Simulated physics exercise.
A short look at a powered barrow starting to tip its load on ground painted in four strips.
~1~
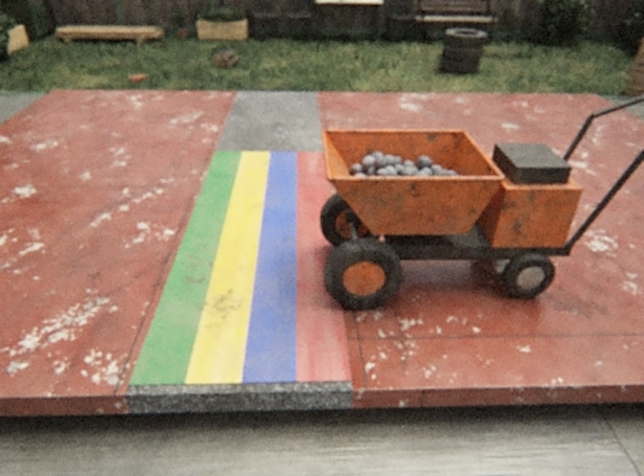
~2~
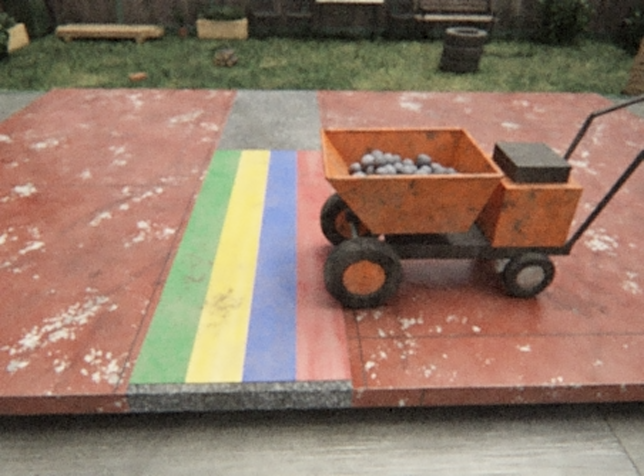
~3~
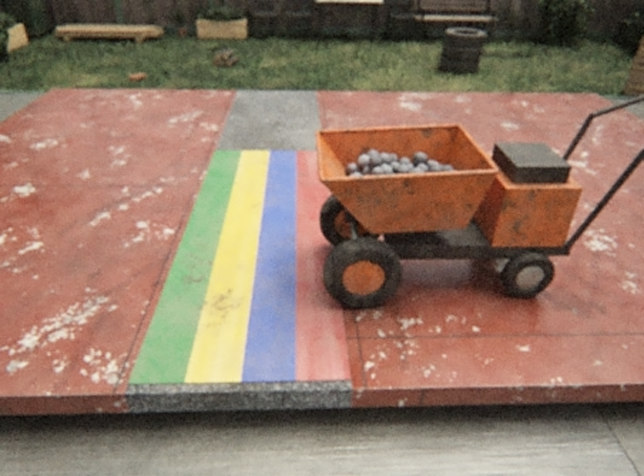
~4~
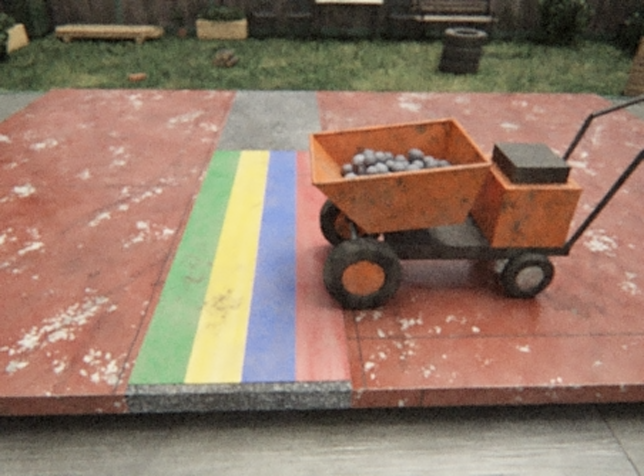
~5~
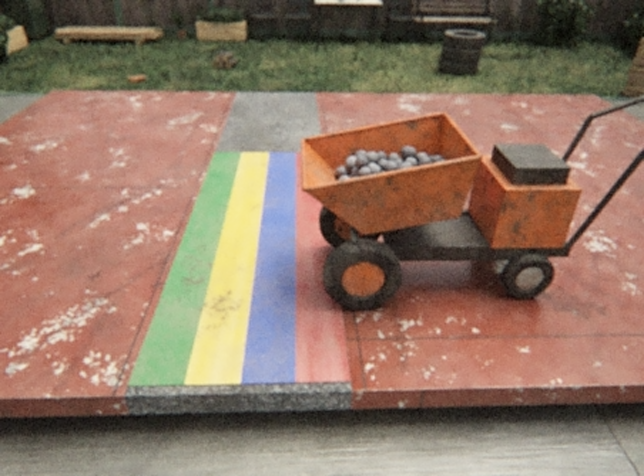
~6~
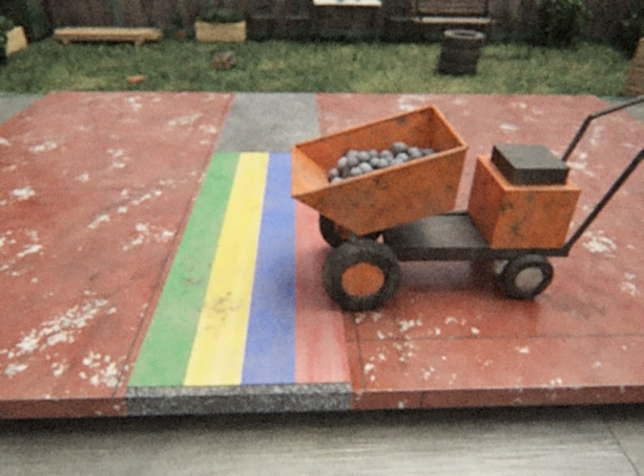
In a grassy, fenced yard, a small orange barrow loaded with round grey cobbles stands on a red platform beside green, yellow, blue and red strips. Its skip starts level, then tilts gradually down toward the left, its rear lifting away from the chassis, until it is clearly tipped with the cobbles still inside.
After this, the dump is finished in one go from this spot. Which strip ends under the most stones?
The yellow one gets the largest share.
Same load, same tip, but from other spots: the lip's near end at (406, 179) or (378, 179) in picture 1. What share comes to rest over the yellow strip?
About 10 and 20 per cent.
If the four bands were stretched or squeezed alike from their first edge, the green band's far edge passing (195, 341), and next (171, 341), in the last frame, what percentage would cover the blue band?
The first gives 0 %, the second 0 %.
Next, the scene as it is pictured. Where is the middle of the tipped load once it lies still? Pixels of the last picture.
Roughly at (214, 275).
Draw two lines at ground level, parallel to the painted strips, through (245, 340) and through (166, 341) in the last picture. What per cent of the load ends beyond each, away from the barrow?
In turn 70 and 20 in a hundred.
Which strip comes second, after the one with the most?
Next in line is the green one.
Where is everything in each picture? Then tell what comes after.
The first frame shows lip of the skip at (329, 179), level; top of the load at (407, 174), round cobbles; red strip at (321, 333); blue strip at (272, 333); yellow strip at (222, 334); green strip at (172, 335).
The second frame shows lip of the skip at (327, 179), level; top of the load at (406, 173).
The third frame shows lip of the skip at (322, 181), tipped barely; top of the load at (417, 175).
The fourth frame shows lip of the skip at (314, 184), tipped a little; top of the load at (412, 173).
The fifth frame shows lip of the skip at (305, 190), tipped a little; top of the load at (405, 170).
The sixth frame shows lip of the skip at (293, 197), tipped clearly; top of the load at (397, 167); red strip at (320, 334); blue strip at (271, 335); yellow strip at (221, 336); green strip at (171, 337).
Soon after the last picture, skip tipped steeply; all in the skip.
A little later, skip tipped right over; most in the skip; a small part over the yellow strip; a stray few over the green strip.
Later still, skip tipped right over; about a third in the skip; a stray few over the blue strip; about a third over the yellow strip; about a quarter over the green strip; a small part off the paint.
At rest, skip tipped right over; about a third in the skip; none over the red strip; a stray few over the blue strip; about a third over the yellow strip; about a quarter over the green strip; a small part off the paint.
